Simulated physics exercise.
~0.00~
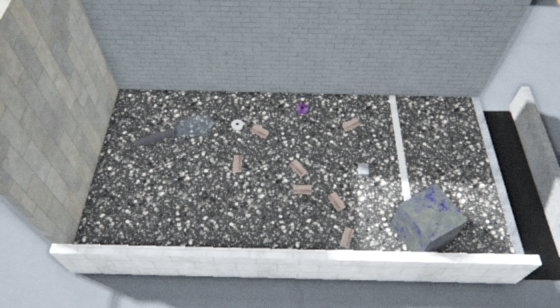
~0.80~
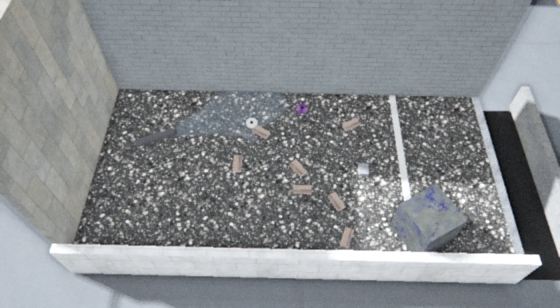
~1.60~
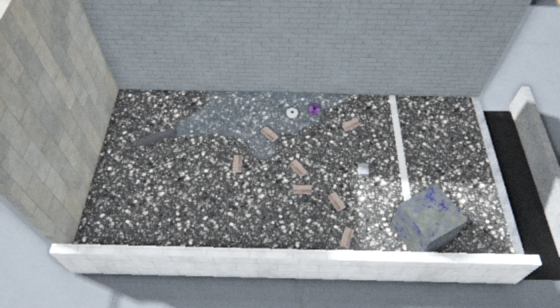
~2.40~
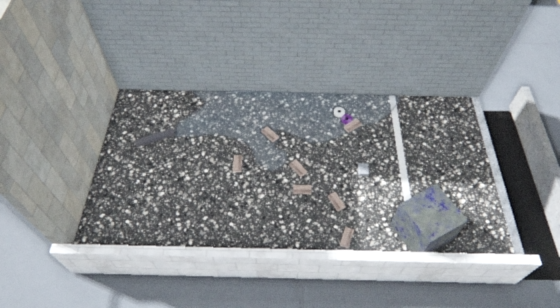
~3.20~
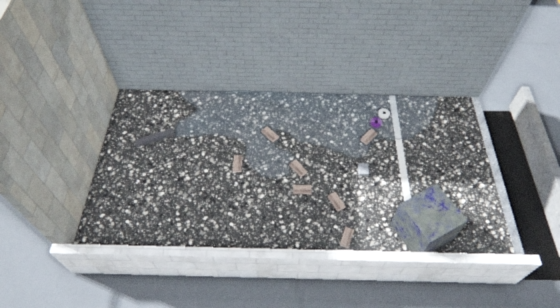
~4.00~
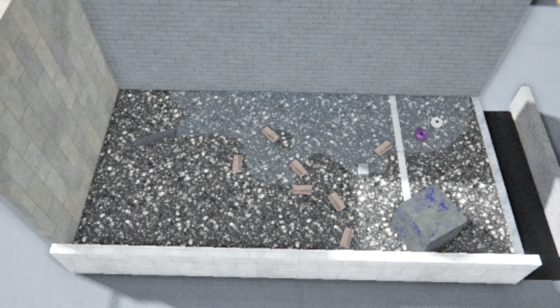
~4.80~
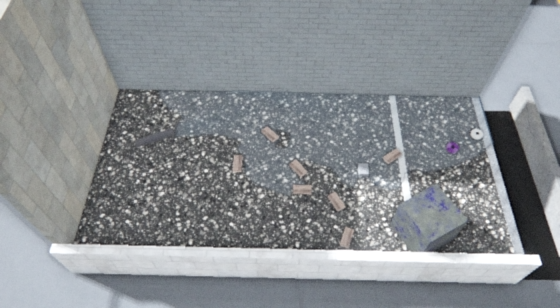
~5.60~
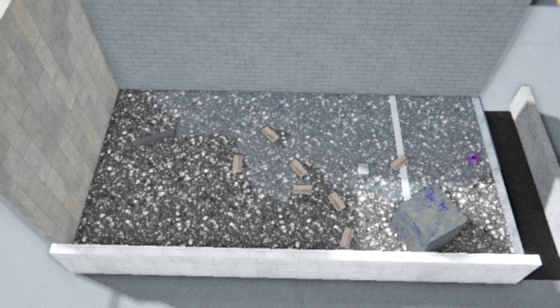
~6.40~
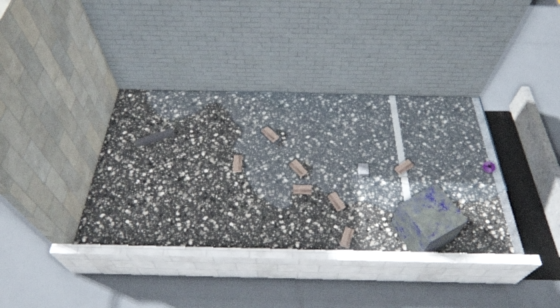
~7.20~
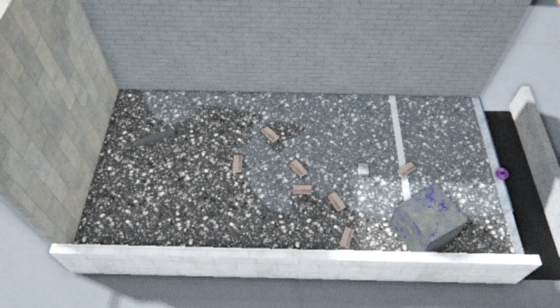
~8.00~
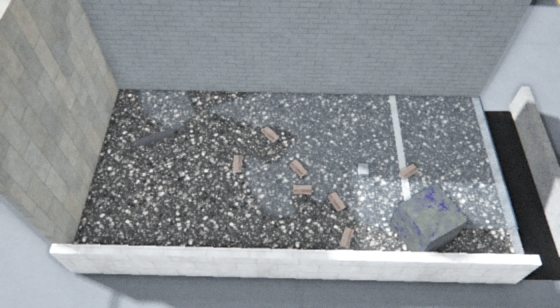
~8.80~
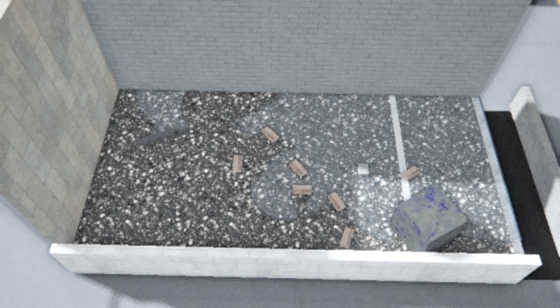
On a walled speckled floor, spreading water carries a white ring and purple lid out right.
